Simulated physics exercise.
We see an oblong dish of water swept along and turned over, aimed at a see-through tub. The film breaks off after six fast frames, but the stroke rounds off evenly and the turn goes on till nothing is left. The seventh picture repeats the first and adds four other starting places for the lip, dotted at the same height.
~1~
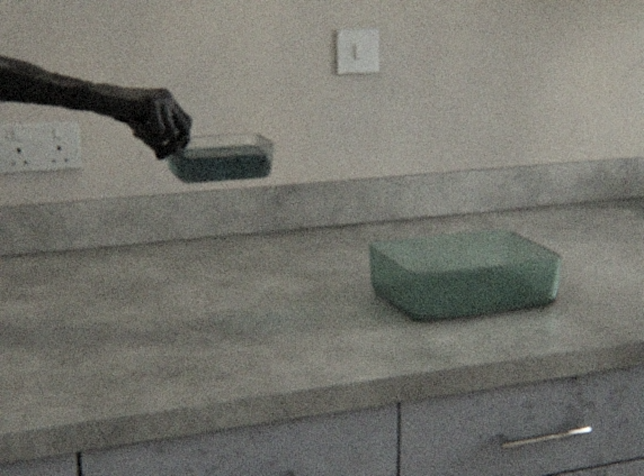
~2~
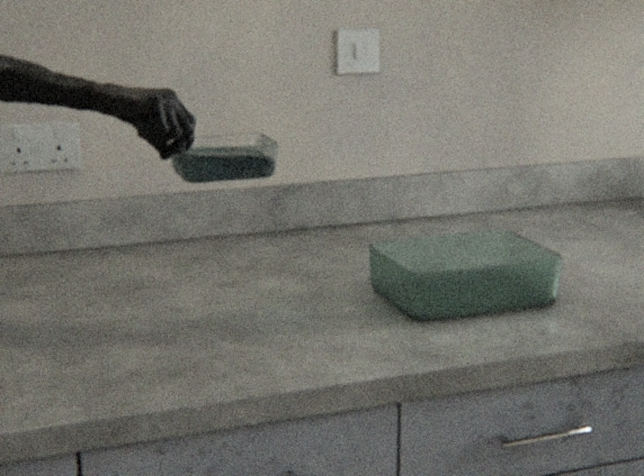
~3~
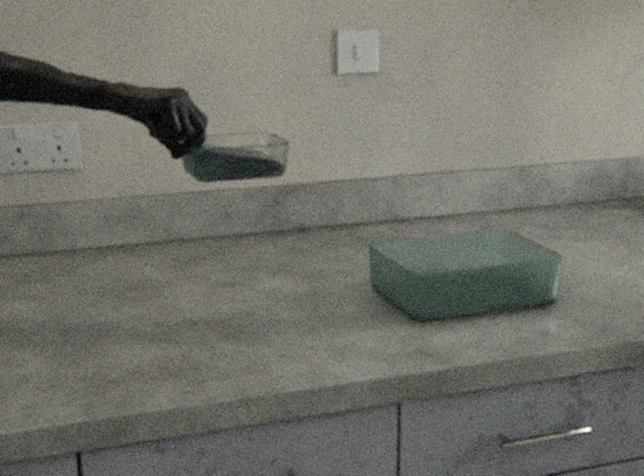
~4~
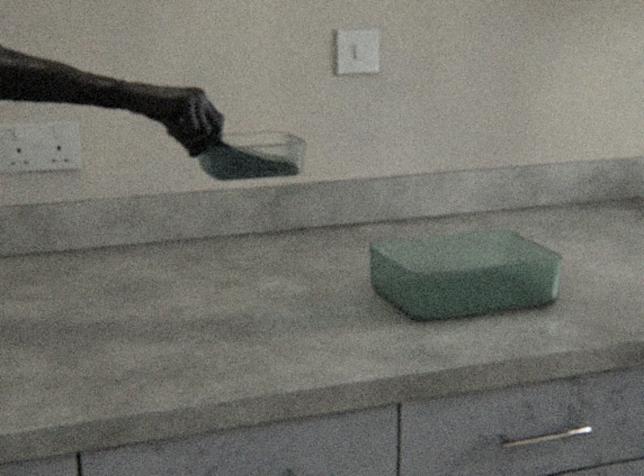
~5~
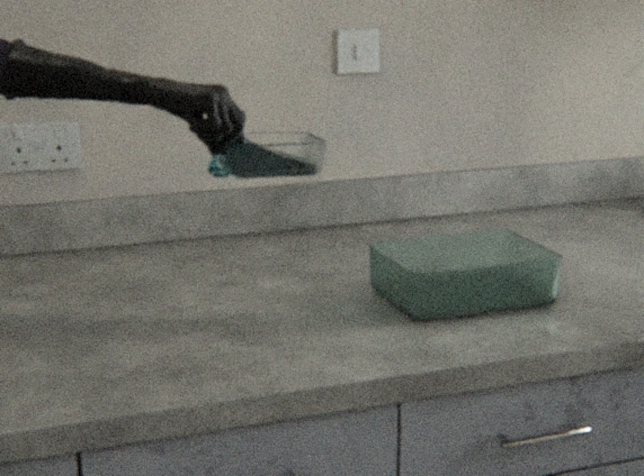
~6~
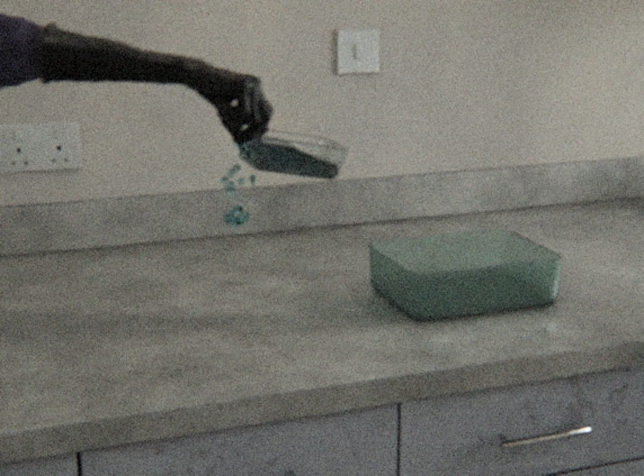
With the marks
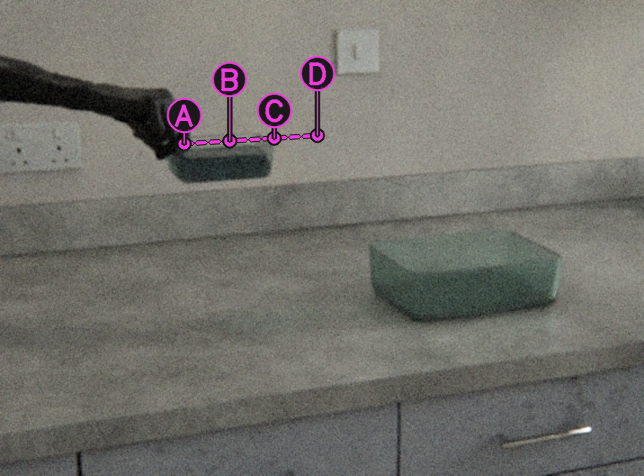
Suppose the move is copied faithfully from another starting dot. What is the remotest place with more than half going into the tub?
That is place B.
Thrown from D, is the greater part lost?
No, that is safe.
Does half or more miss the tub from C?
No, that is safe.
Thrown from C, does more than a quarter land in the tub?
Yes.
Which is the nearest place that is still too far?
A.
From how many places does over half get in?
Three of the four.
On the marked copy, A at (184, 143); B at (229, 141); C at (274, 138); D at (317, 135).
With A, about 16 % lands in the tub, 79 % falls short and 5 % goes beside or beyond.
With B, about 65 % lands in the tub, 25 % falls short and 9 % goes beside or beyond.
With C, about 72 % lands in the tub, 16 % falls short and 12 % goes beside or beyond.
With D, about 71 % lands in the tub, 11 % falls short and 17 % goes beside or beyond.
